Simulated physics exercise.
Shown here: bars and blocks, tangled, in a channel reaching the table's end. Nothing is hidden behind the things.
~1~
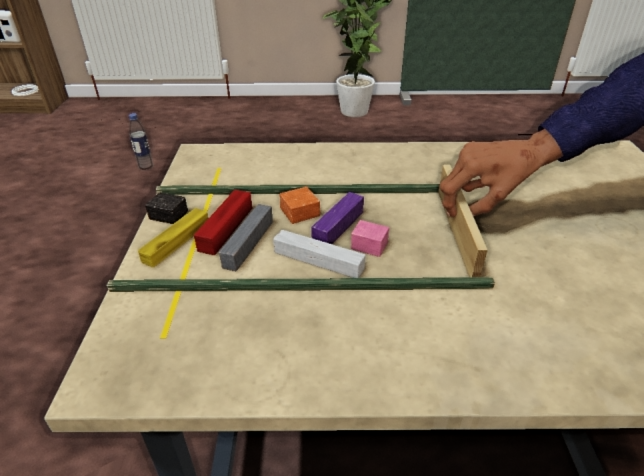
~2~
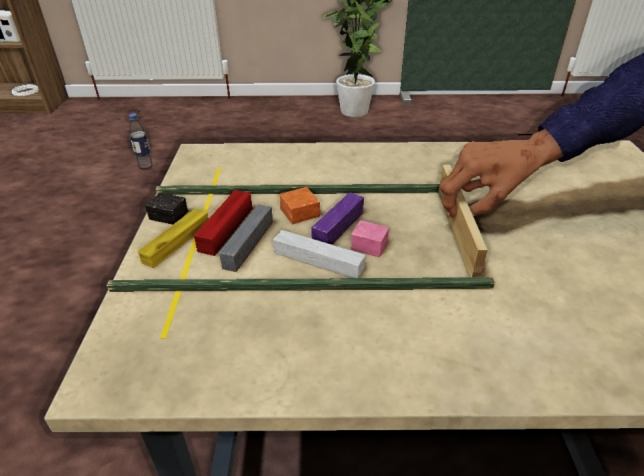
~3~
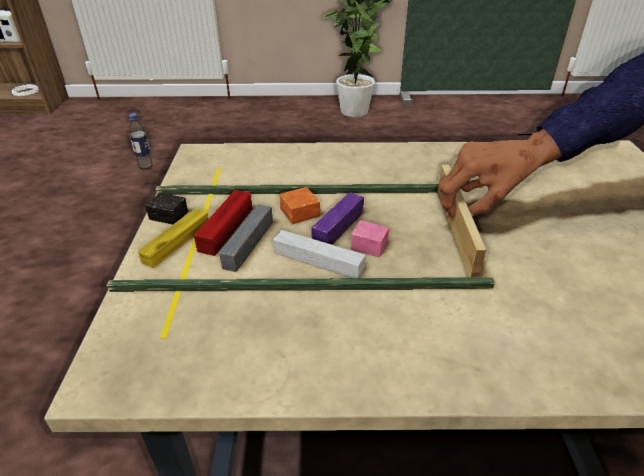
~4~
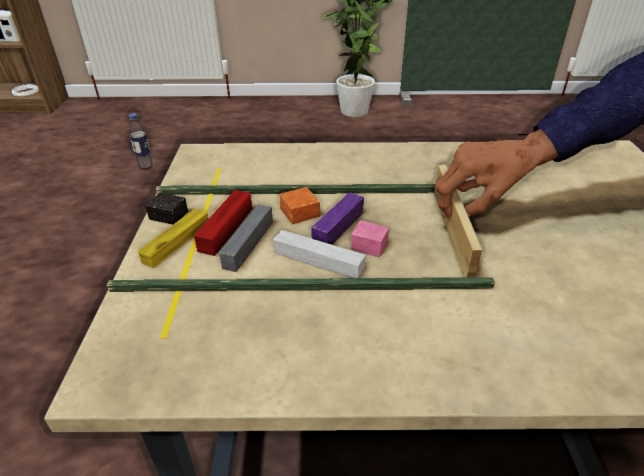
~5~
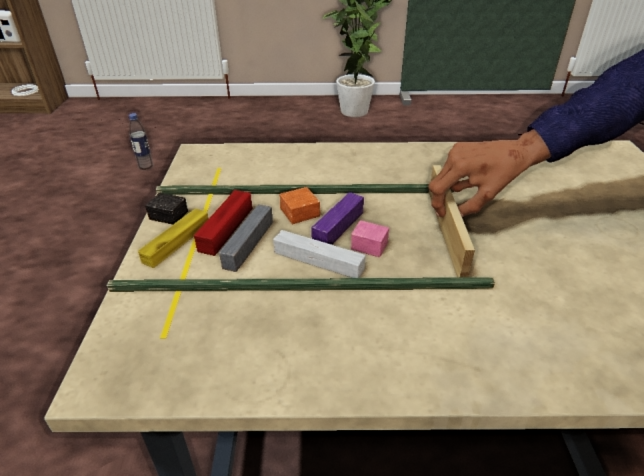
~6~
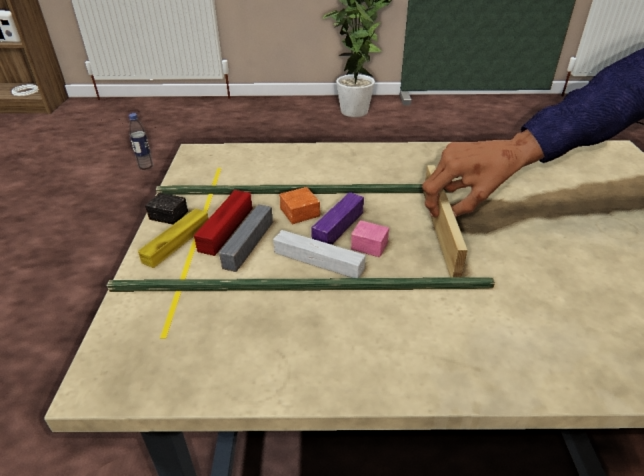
To begin with, a hand holds a wooden board upright at the right of a channel between two green strips on a table, with colourful blocks and bars lying to its left. The hand then slides the board a short way left, while the blocks stay still.
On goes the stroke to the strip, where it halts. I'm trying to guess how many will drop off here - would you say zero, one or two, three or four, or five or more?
The push is going to knock off a trio or a quartet.
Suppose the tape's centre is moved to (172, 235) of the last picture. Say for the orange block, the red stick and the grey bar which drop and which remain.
Orange block: Stays in place; red stick: Goes down; grey bar: Goes down.
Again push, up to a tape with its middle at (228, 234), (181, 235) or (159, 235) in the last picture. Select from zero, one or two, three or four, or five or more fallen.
Well, going through them: One to two, then three or four, then five or more.
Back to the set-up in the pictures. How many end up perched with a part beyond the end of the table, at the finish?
I'd put it at 1.
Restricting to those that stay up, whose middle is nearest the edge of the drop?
The white bar finishes closest.
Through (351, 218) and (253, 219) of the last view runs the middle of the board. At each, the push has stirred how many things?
3 by the first point, 8 by the second.
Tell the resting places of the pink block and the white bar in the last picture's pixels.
Around (175, 243) and around (145, 255).
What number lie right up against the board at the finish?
Count recorded: 3.
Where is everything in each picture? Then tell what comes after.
In the first picture, black block (167, 208); yellow stick (176, 236); red stick (225, 221); board (460, 217); tape (198, 234).
In the second picture, yellow stick (176, 236); pink block (370, 239).
In the third picture, red stick (225, 221); white bar (318, 254).
In the fourth picture, black block (167, 209); orange block (300, 205).
In the fifth picture, yellow stick (176, 236); grey bar (248, 236).
In the sixth picture, black block (167, 209); yellow stick (176, 236); red stick (225, 221); board (442, 217); tape (198, 234).
Early on, none off yet; black block at rest near (167, 209); yellow stick at rest near (176, 236); red stick at rest near (225, 221).
Finally, the number that fall off is three or four; lost, grey bar, red stick, yellow stick and black block.
